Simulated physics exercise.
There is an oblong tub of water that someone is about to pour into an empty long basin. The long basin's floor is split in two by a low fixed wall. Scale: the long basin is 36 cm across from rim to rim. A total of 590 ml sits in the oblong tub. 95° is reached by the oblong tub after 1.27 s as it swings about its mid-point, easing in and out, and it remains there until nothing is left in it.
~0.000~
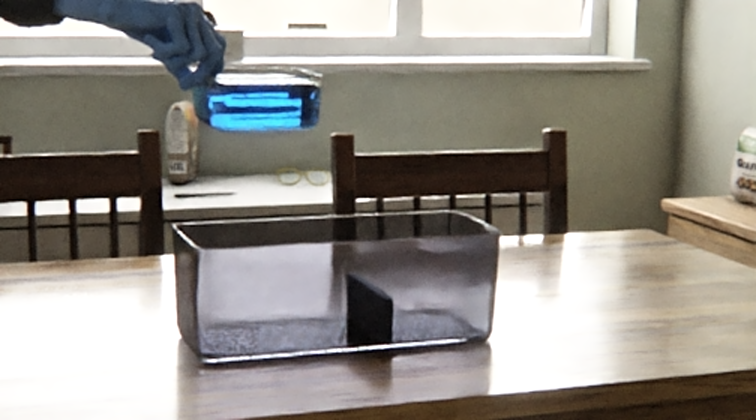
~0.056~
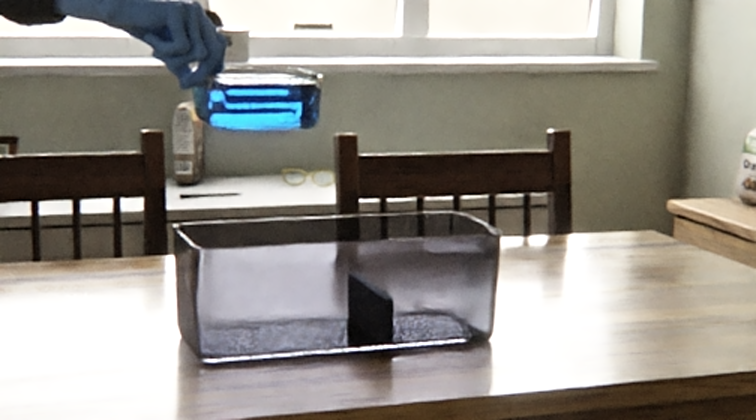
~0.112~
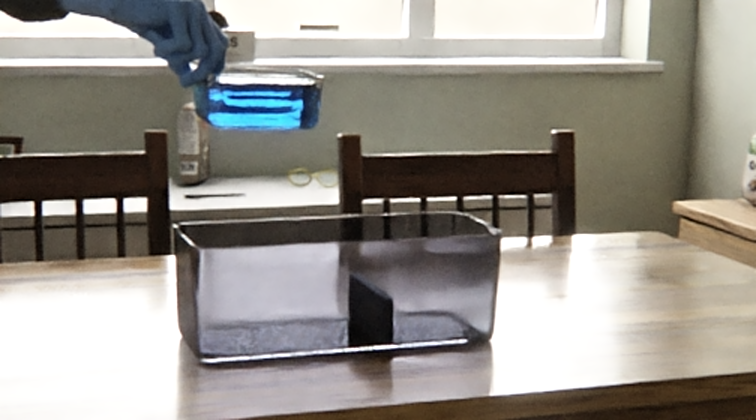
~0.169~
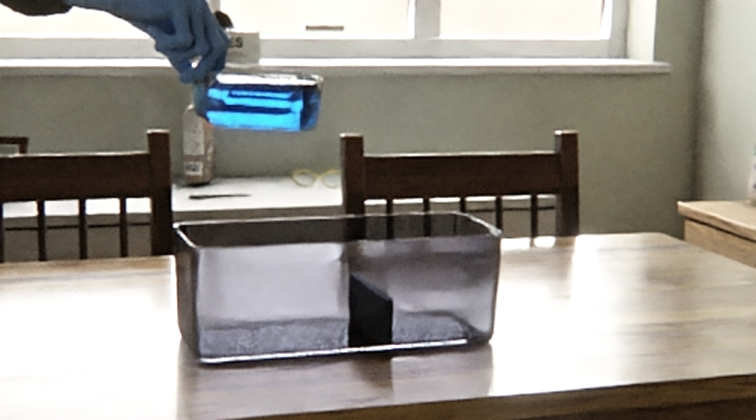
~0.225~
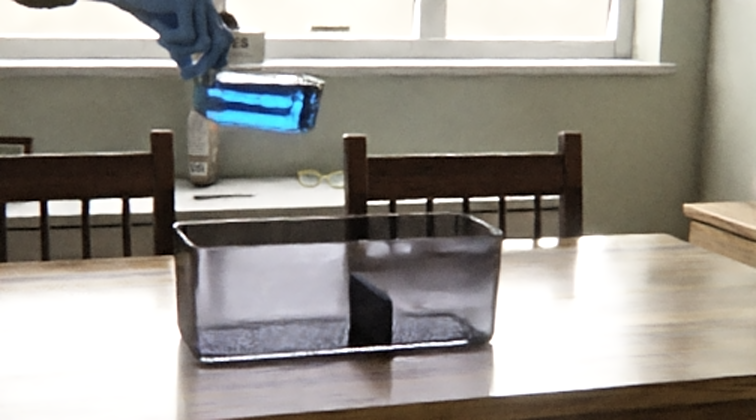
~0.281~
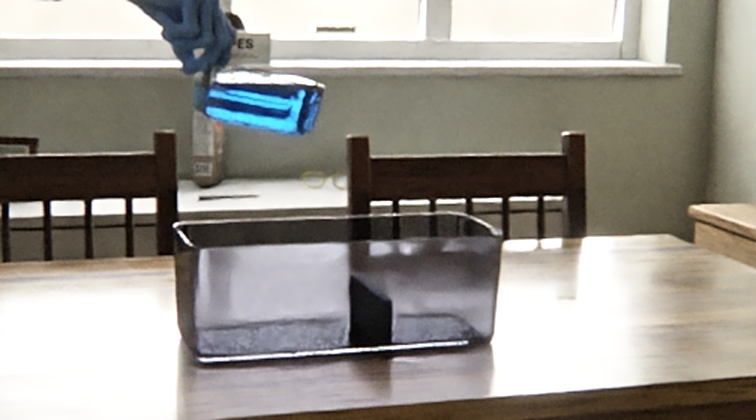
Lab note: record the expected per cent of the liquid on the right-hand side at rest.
Expected right-hand share: 53 per cent.
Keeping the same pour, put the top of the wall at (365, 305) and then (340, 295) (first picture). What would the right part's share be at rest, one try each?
Some 55 in a hundred, then some 75 in a hundred.
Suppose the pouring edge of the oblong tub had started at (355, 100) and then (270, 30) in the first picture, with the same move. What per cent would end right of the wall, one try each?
Near 80 in a hundred on the first go and near 5 in a hundred on the second.
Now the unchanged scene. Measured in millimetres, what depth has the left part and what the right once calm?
Left about 10 mm, right about 18 mm.
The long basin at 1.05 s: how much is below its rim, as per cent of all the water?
Close to 82 in a hundred.
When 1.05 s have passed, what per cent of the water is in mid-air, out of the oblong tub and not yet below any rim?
Close to 8 %.
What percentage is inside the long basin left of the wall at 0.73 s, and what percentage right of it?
Around 10 percent on the left and 12 on the right.
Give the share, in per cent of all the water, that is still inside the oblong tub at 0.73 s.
Some 42 % of it is still there.
Then, 0.73 s in, the tilt is 58° and 42 per cent is still to pour, 10 is left of the wall and 11 right of it.
Then, 1.05 s in, the tilt is 88° and 9 per cent is still to pour, 31 is left of the wall and 52 right of it.
Then, 1.40 s in, the tilt is 95° and 1 per cent is still to pour, 44 is left of the wall and 53 right of it.
Then, 1.77 s in, the tilt is 95° and 0 per cent is still to pour, 46 is left of the wall and 53 right of it.
Finally, 46 per cent lies left of the wall, 53 right of it and 1 outside.
